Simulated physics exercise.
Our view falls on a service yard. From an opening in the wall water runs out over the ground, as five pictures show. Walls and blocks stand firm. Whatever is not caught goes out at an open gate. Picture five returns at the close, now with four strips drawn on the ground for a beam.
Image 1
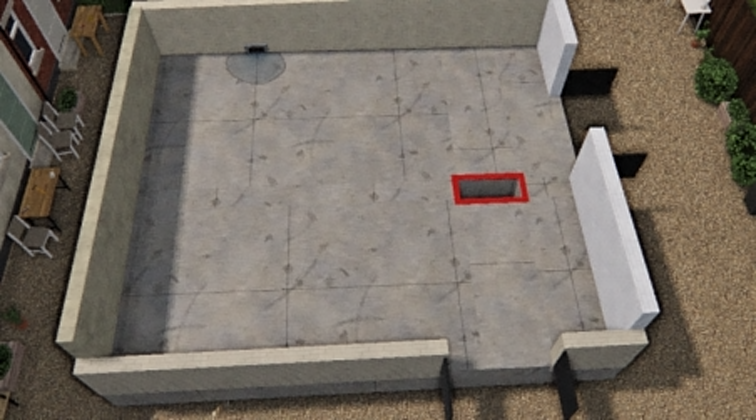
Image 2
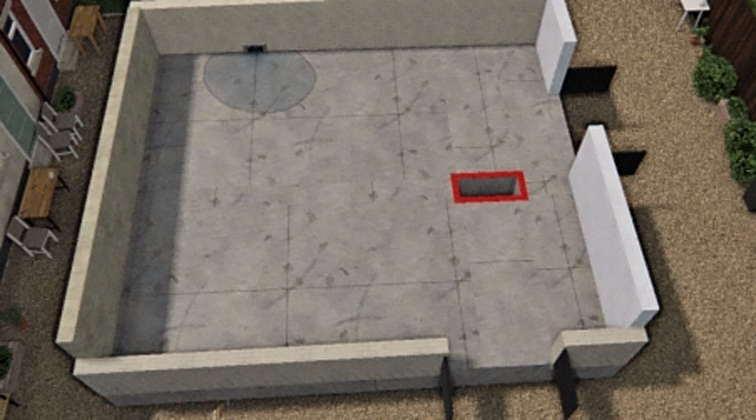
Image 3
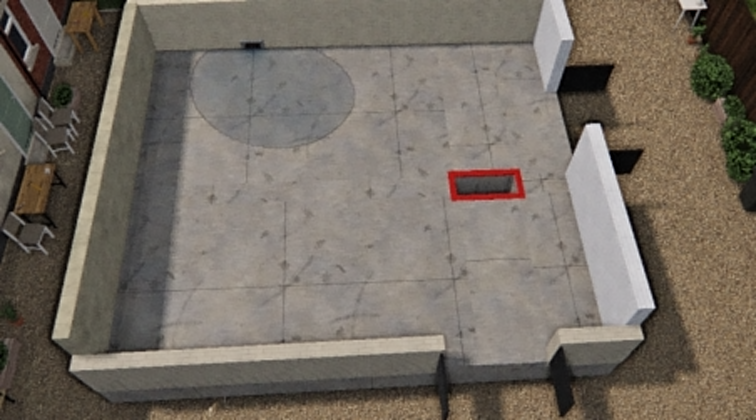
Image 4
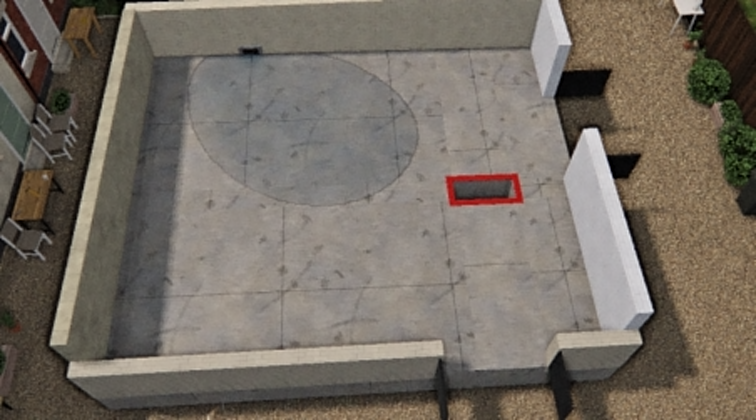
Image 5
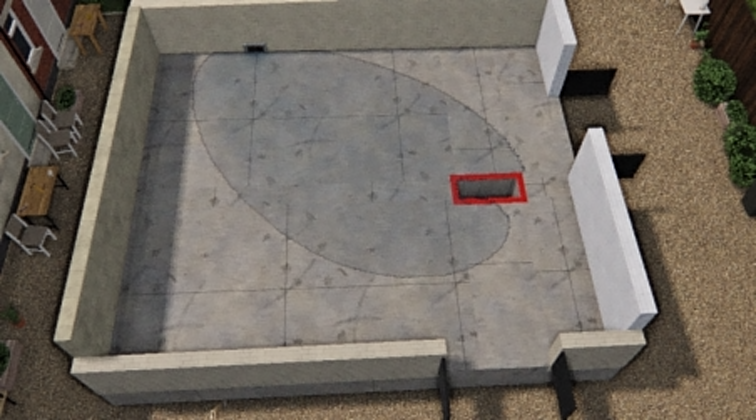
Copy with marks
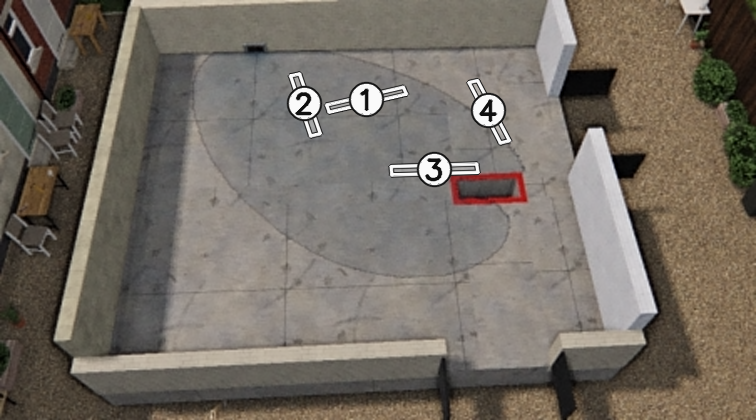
In a walled service yard with a paved floor, a small wet patch lies beneath an outfall at the upper left. The patch widens into a broad oval, stretching down and to the right across the slabs, until its edge reaches the red-rimmed drain pit, which takes in water.
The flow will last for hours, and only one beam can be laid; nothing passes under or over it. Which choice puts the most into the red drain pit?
The answer is place 4.
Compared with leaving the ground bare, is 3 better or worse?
Worse.
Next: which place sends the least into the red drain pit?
Place 3.
On the marked copy, 1 from (327, 108) to (404, 90); 2 from (295, 74) to (315, 134); 3 from (391, 170) to (477, 168); 4 from (473, 81) to (504, 141).
Choosing 1, about 20 % of the stream goes into the red drain pit, about 75 % out by the gates.
Choosing 2, about 13 % of the stream goes into the red drain pit, about 83 % out by the gates.
Choosing 3, about 8 % of the stream goes into the red drain pit, about 87 % out by the gates.
Choosing 4, about 30 % of the stream goes into the red drain pit, about 65 % out by the gates.
